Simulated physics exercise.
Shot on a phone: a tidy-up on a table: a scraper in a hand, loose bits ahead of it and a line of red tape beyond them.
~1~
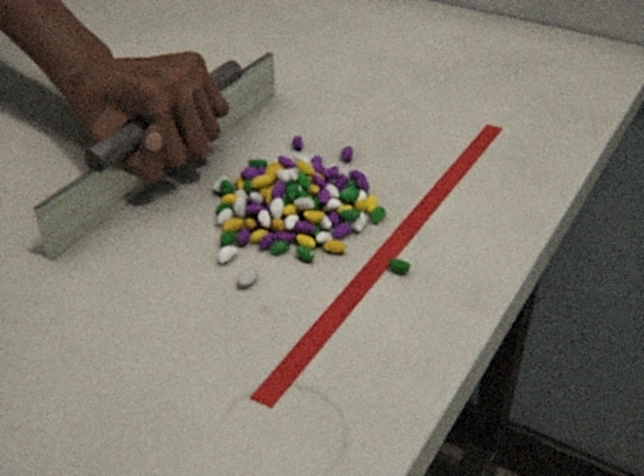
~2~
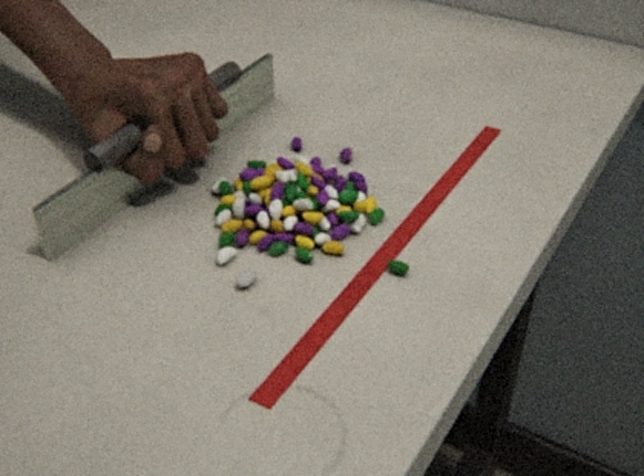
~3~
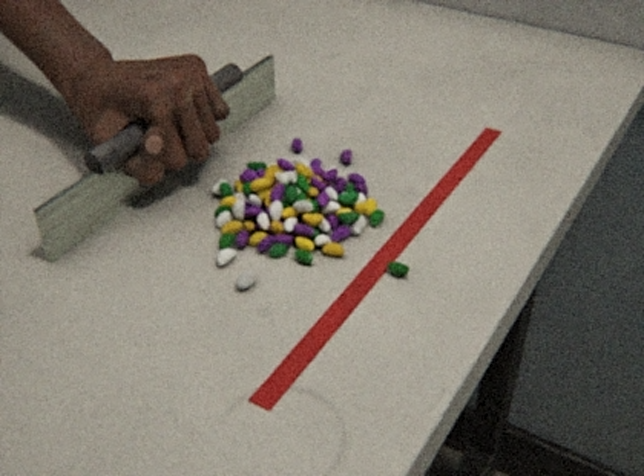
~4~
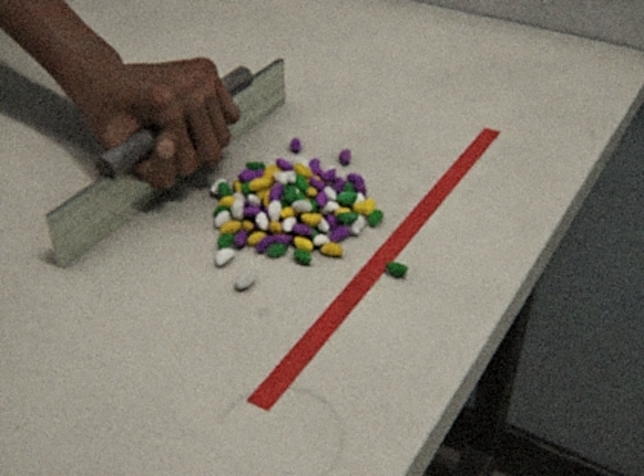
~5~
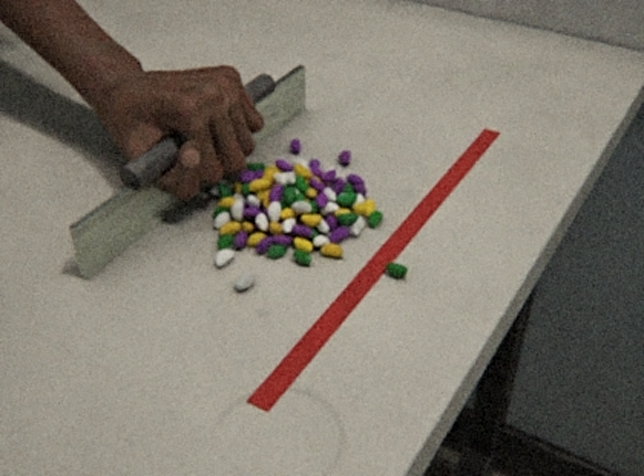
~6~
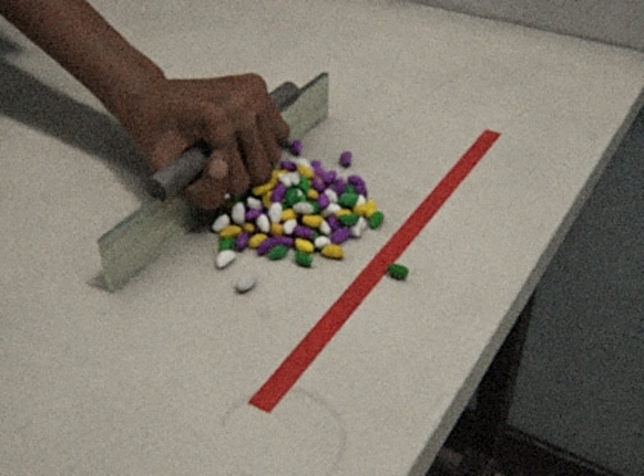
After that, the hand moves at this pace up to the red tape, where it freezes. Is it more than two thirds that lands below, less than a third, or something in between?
The amount knocked off never gets to a third.
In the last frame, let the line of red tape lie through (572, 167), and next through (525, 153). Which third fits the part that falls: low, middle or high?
For the first place it's above two thirds, and for the second it's in the middle band.
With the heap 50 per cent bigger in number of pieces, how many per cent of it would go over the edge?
Roughly 20 per cent of the heap.
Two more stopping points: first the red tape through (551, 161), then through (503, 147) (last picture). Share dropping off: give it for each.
You'd see some 80 in a hundred first, and then 20 in a hundred.
Soon, scraper still moving, near (321, 173); heap all on the table, its front near (432, 252).
A while on, scraper stopped at the red tape; heap all on the table, its front near (543, 276).
Towards the end, scraper stopped at the red tape; heap a small part over the edge.
Finally, scraper stopped at the red tape; heap a small part over the edge.
